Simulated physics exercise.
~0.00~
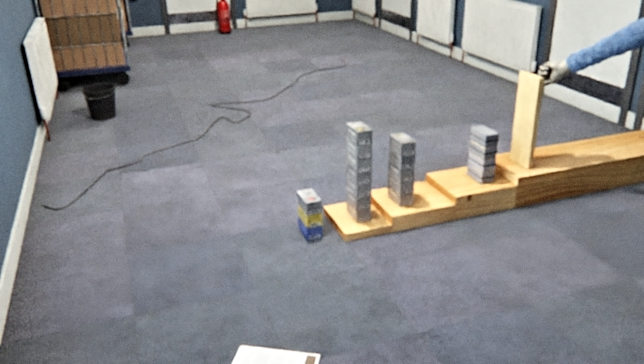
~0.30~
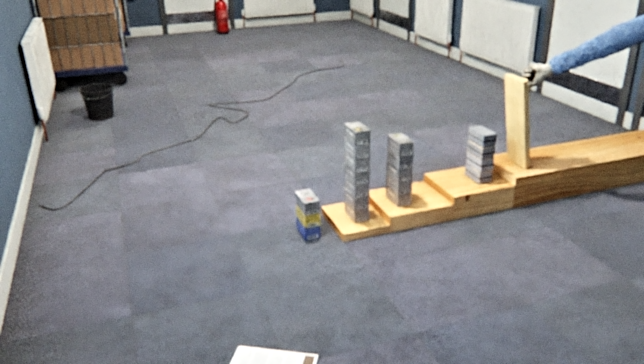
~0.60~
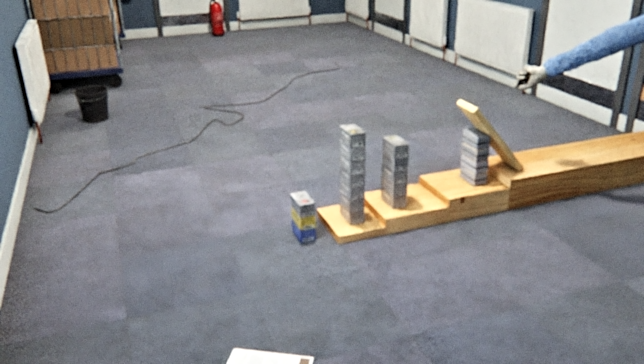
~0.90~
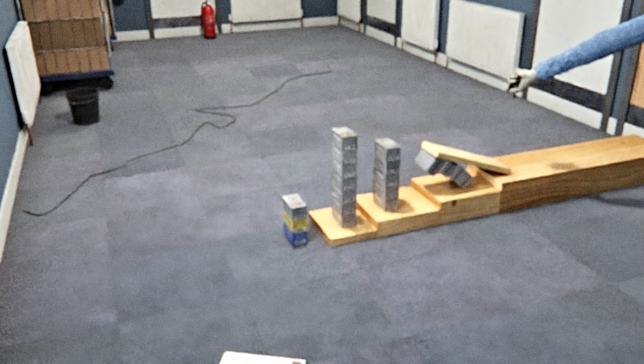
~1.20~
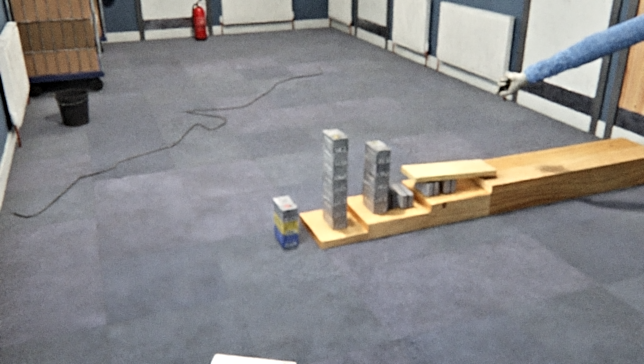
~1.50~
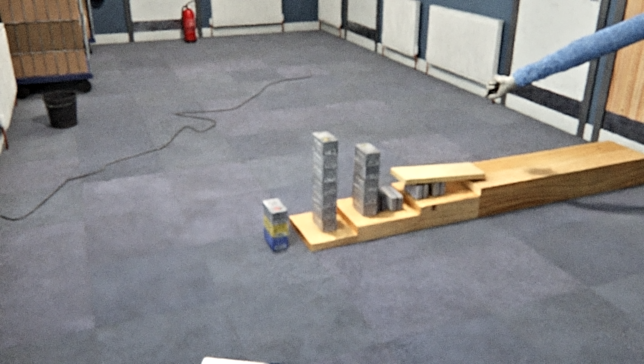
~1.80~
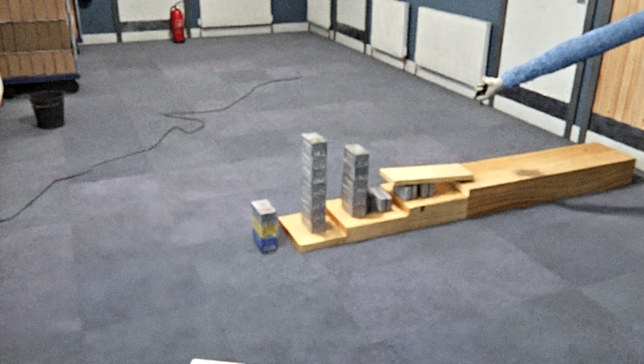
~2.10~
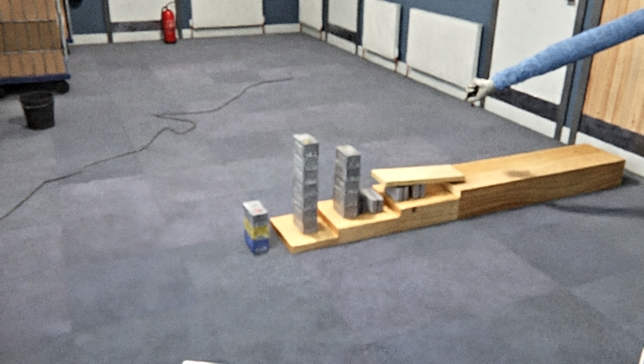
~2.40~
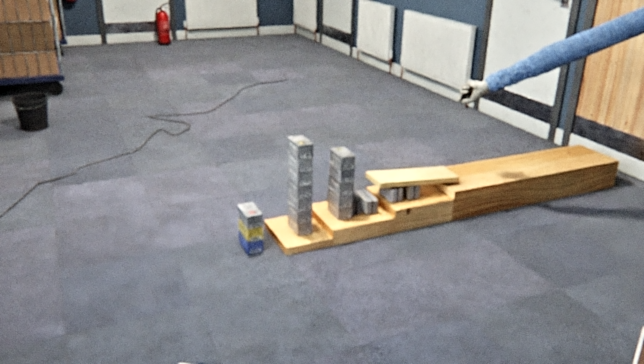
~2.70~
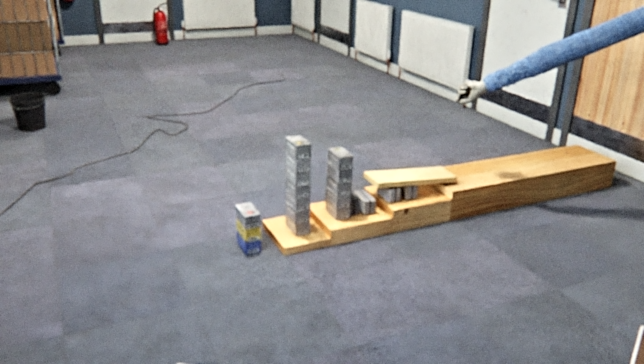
The clip opens on a carpeted room where a blue-sleeved arm reaches in from the right, its gloved hand at the top of an upright wooden board behind piles of small grey packets on descending wooden steps. The board tips left as the hand lets go, and it leans into the nearest, short pile. That pile topples left under it, some packets dropping onto the next step beside the middle pile. The board settles almost flat over the rest while the view drifts right. The two taller piles and the little blue and yellow marked stack on the floor remain standing.
